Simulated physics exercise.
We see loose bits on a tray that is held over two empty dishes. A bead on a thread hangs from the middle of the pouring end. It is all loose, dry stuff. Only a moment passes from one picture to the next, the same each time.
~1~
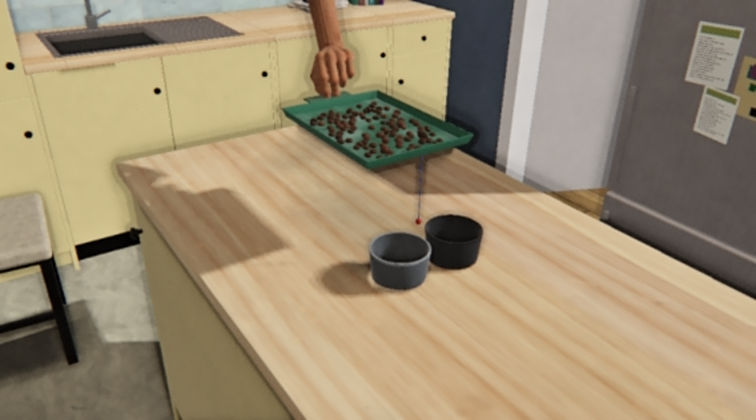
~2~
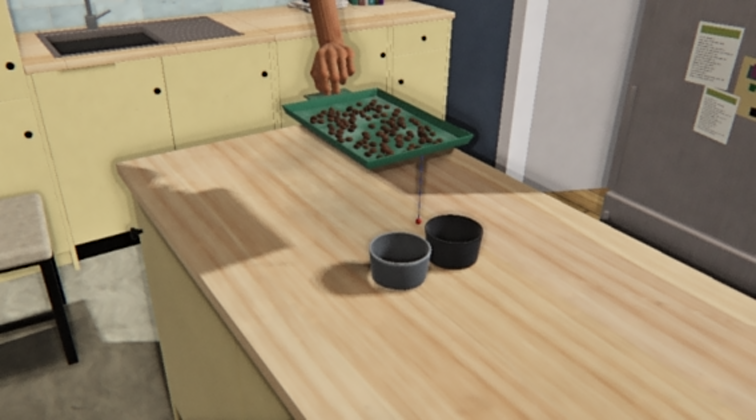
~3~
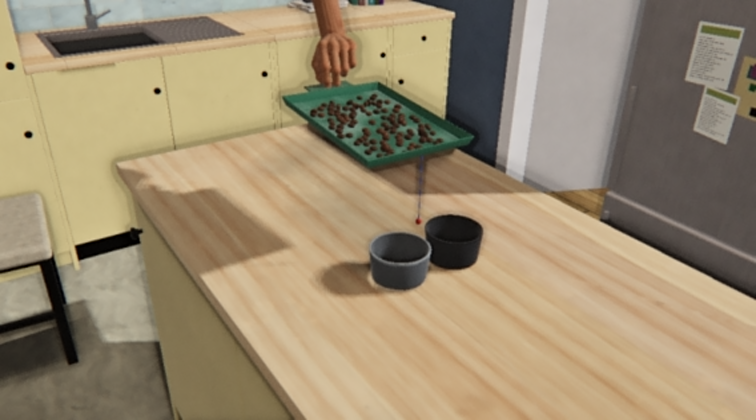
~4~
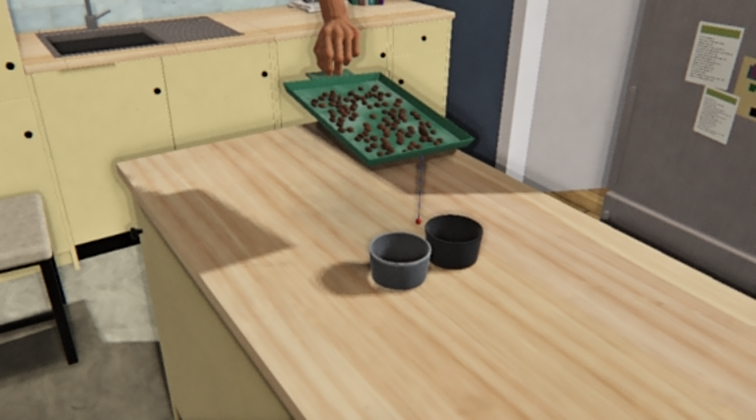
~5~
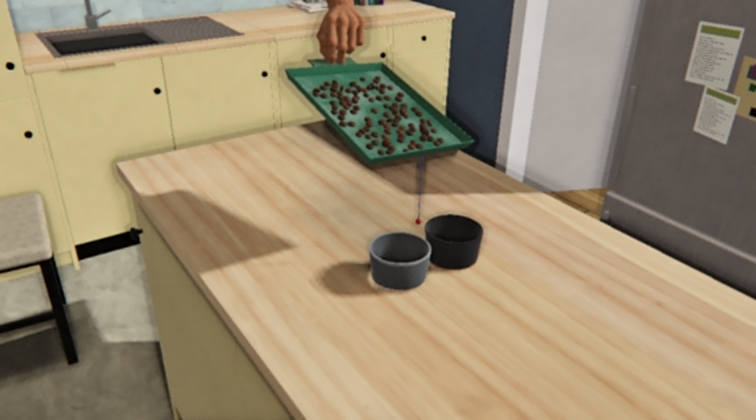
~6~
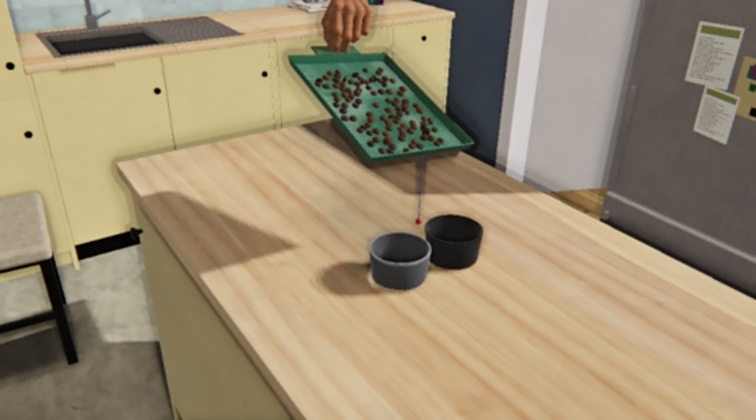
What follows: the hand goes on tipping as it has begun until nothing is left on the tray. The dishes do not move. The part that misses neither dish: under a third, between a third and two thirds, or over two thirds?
The two hold between a third and two thirds of the load.
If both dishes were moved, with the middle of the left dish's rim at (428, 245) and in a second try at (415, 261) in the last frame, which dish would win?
One: The right dish. Two: The right-hand dish.
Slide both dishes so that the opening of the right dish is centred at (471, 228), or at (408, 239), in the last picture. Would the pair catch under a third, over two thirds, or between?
First over two thirds, then below one third.
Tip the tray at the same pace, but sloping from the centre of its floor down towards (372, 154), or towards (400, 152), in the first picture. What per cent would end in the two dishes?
In turn 50 and 60 in a hundred.
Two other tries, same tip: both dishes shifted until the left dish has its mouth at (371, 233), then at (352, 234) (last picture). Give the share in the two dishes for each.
In turn 0 and 0 in a hundred.
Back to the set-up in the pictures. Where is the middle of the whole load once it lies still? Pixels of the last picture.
Roughly at (460, 252).
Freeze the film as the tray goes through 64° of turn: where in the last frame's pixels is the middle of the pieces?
Close to (444, 142).
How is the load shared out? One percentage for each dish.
The left dish has 0 per cent, the right dish has 50.
Shortly afterwards, tray tipped steeply; all but a few on the tray; a little in the air.
Next, tray tipped past a quarter turn; only a few on the tray; only a few in the left dish; near half in the right dish; near a third outside both; a little in the air.
Some moments later, tray tipped past a quarter turn; only a few in the left dish; near half in the right dish; near half outside both.
In the end, tray tipped past a quarter turn; only a few in the left dish; near half in the right dish; near half outside both.
